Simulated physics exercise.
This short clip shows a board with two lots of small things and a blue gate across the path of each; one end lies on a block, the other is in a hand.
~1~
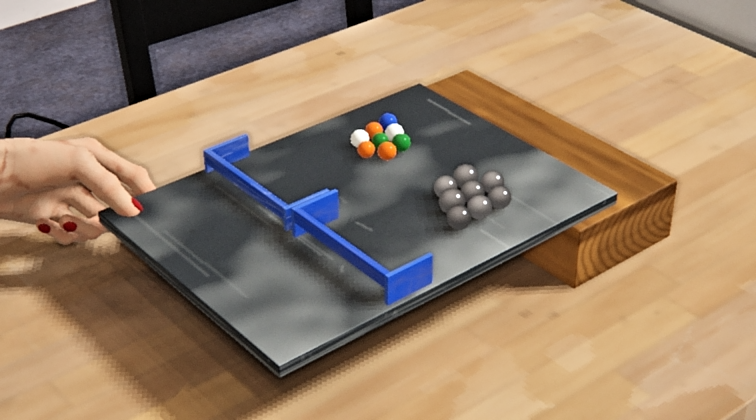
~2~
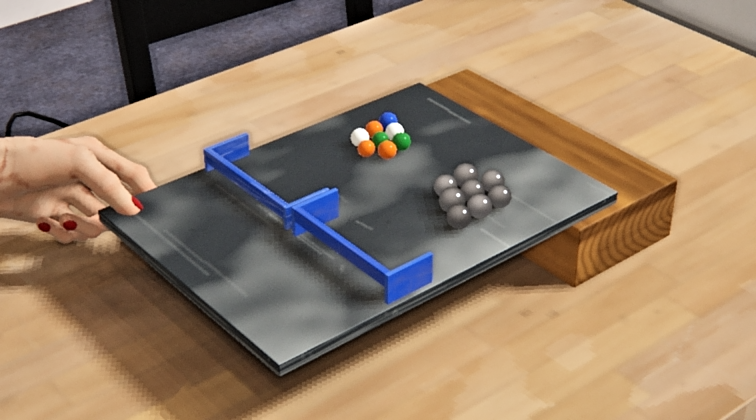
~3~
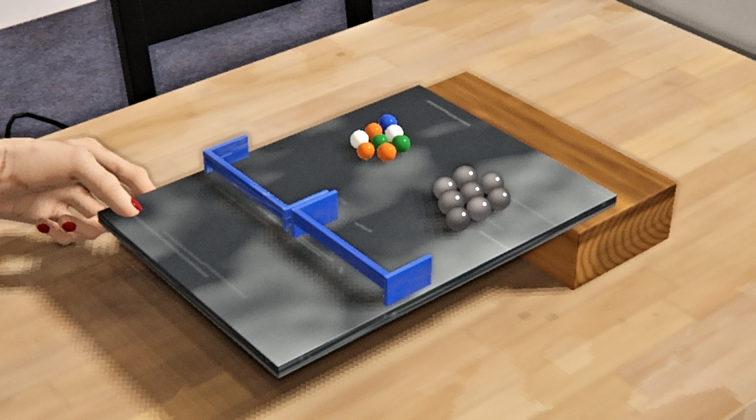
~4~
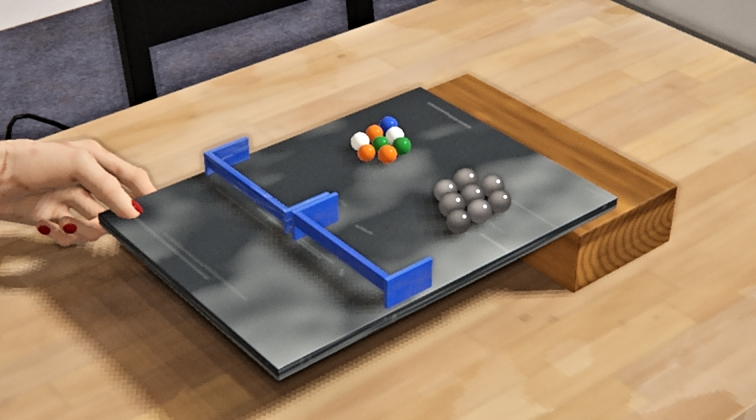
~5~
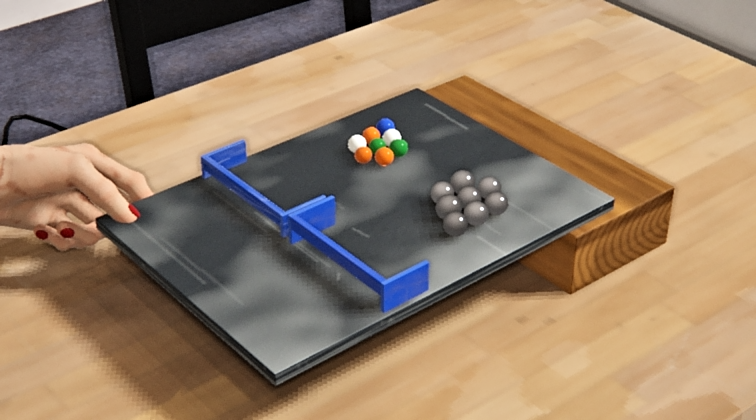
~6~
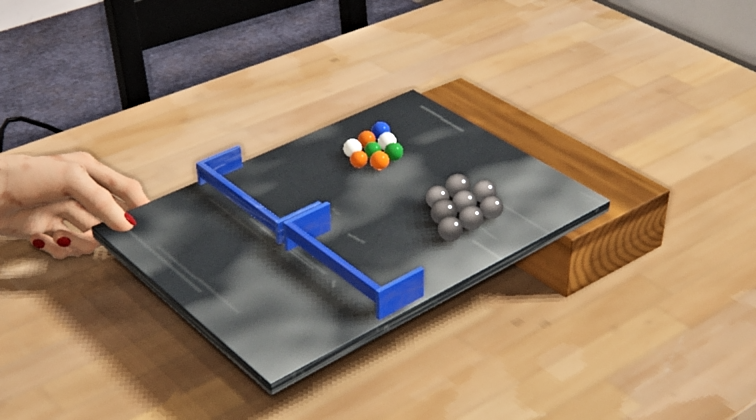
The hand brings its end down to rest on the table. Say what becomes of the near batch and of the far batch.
Near batch: Stopped. Far batch: Stopped.
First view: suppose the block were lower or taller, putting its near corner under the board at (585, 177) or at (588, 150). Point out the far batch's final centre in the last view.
First near (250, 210), then near (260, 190).
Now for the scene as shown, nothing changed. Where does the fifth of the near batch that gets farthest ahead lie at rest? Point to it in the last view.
My best guess is around (361, 309) in the final picture.
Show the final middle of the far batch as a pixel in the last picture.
About (250, 228).
Then, 0.38 s on from there, board sloping at 9°; near batch on its way down; far batch on its way down.
Then, 0.72 s on from there, board resting at 12°; near batch has reached its gate; far batch has reached its gate.
In the end, board resting at 12°; near batch gathered behind its gate; far batch gathered behind its gate.
